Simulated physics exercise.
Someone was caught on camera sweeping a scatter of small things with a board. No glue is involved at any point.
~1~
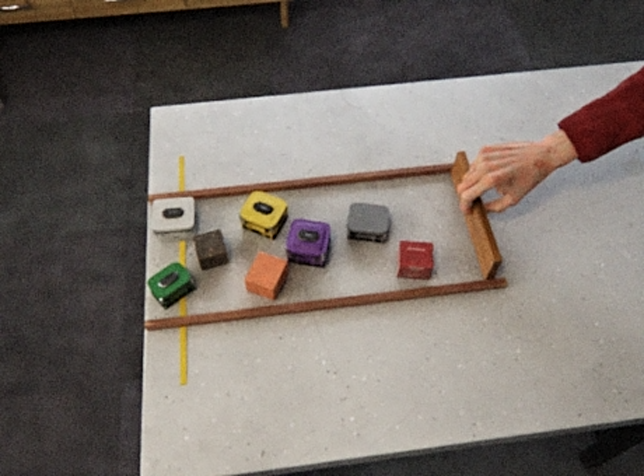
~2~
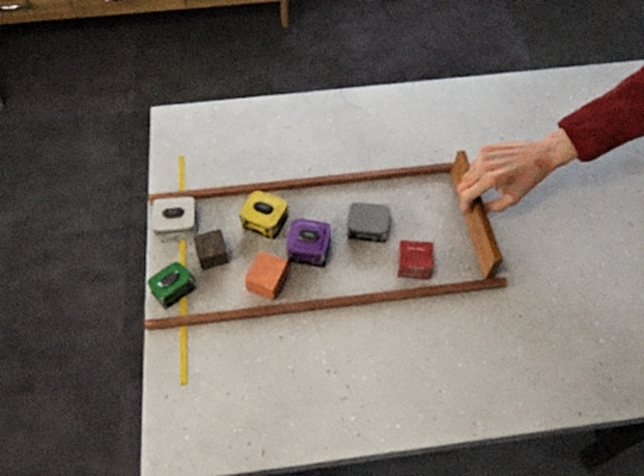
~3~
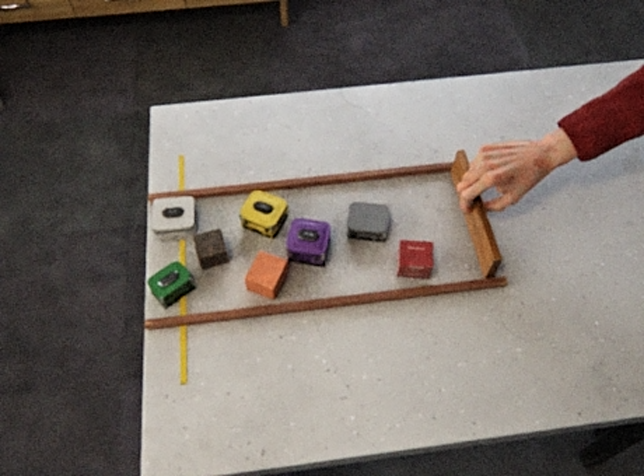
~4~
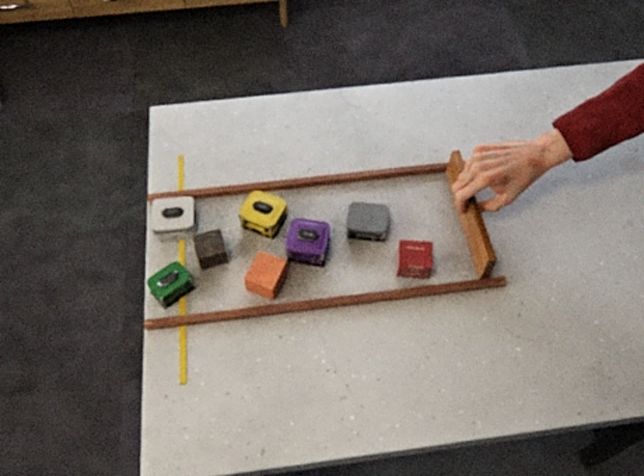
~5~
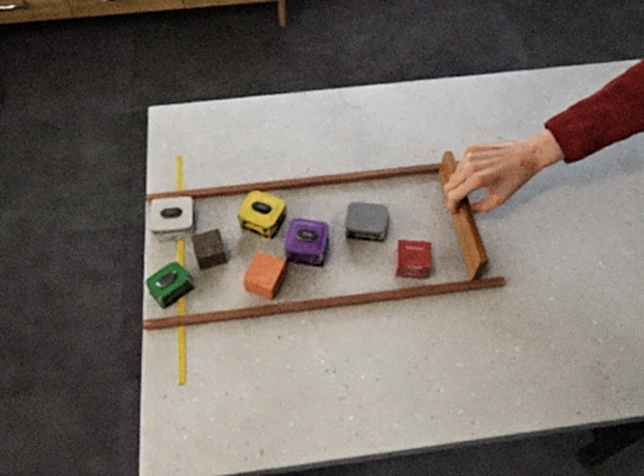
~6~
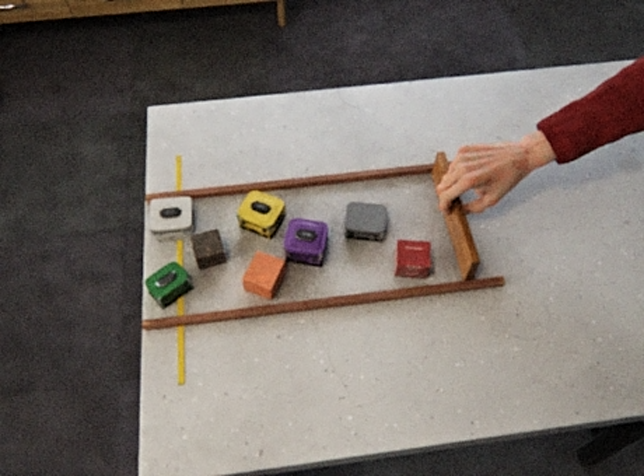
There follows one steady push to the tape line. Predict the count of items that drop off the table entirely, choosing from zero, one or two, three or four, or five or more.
The count is five or more.
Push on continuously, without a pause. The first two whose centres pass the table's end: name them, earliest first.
They are the black block, the green case.
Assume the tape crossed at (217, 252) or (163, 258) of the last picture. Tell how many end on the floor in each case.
Respectively 2 and 5.
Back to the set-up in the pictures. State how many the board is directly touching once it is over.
Contact count: 3.
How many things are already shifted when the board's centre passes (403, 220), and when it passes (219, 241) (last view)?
1 and 8.
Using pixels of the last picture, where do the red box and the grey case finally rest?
Final pixels, roughly: (161, 292) for the first, (158, 249) for the other.
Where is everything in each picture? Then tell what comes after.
In the first frame, green case (171, 285); white case (175, 220); black block (211, 250); board (474, 214); tape (182, 257).
In the second frame, white case (176, 220); orange block (267, 275).
In the third frame, black block (211, 249); red box (415, 259).
In the fourth frame, green case (171, 285); yellow case (264, 214).
In the fifth frame, white case (174, 219); purple case (307, 242).
In the sixth frame, green case (169, 285); white case (173, 219); black block (209, 249); board (454, 214); tape (180, 256).
Soon after, none off yet; green case at rest near (169, 285); white case at rest near (173, 219); black block at rest near (209, 249).
Then, none off yet; green case at rest near (169, 285); white case at rest near (173, 219); black block moving near (205, 249).
Further on, none off yet; green case moved about its own width near (142, 297); white case moving near (169, 219); black block tipped a little near (130, 257).
By the end, the number that fall off is five or more; fallen, purple case, orange block, black block, white case and green case.
